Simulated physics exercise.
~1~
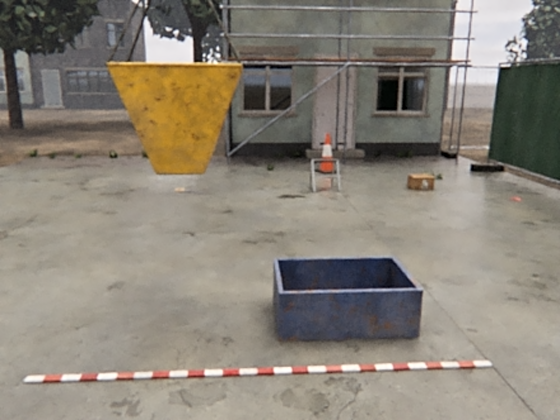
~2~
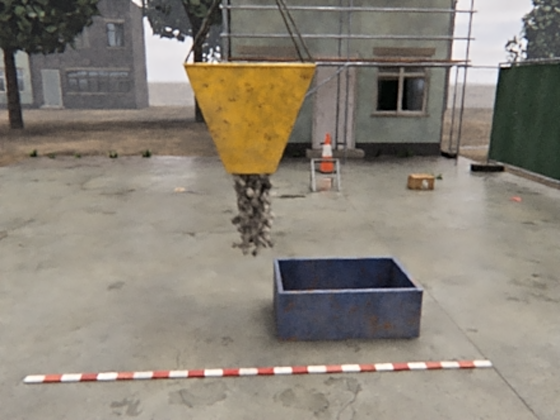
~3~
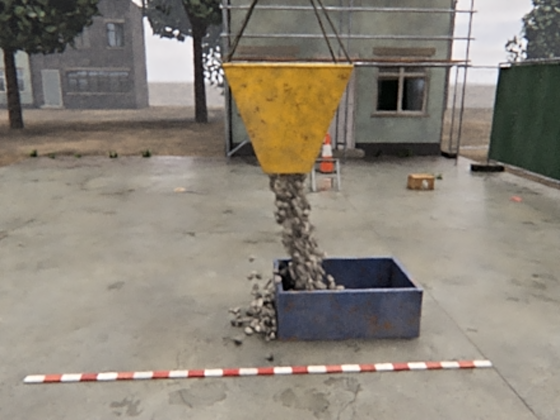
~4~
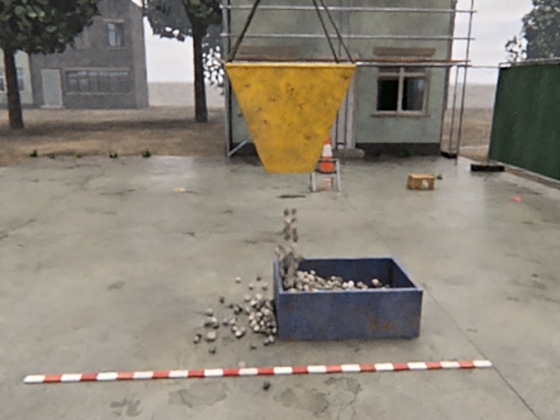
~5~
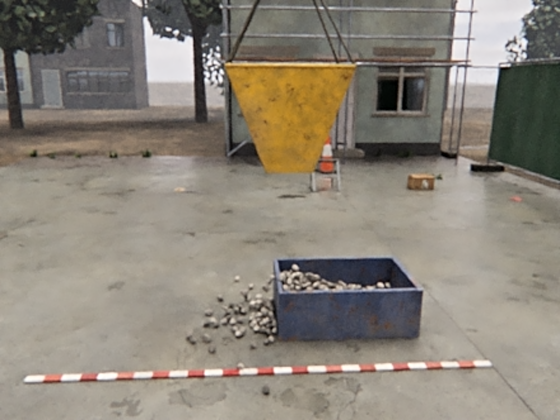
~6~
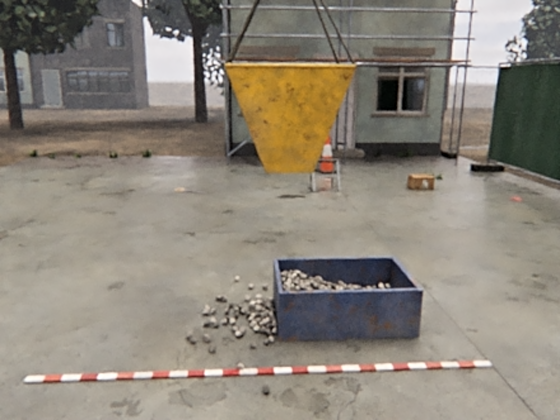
A yellow hopper hangs from cables over a grey concrete yard, seen from a slightly raised, still view, with a blue open bin below and to its right. A red and white striped staff lies in front, while a scaffolded building, trees and a green wall stand behind. The hopper glides right and begins pouring grey stones before it reaches the bin. It stops above the bin's left part as the stream falls across the left rim, and the flow thins out. Most stones rest inside the bin, with a smaller scatter on the ground to its left.
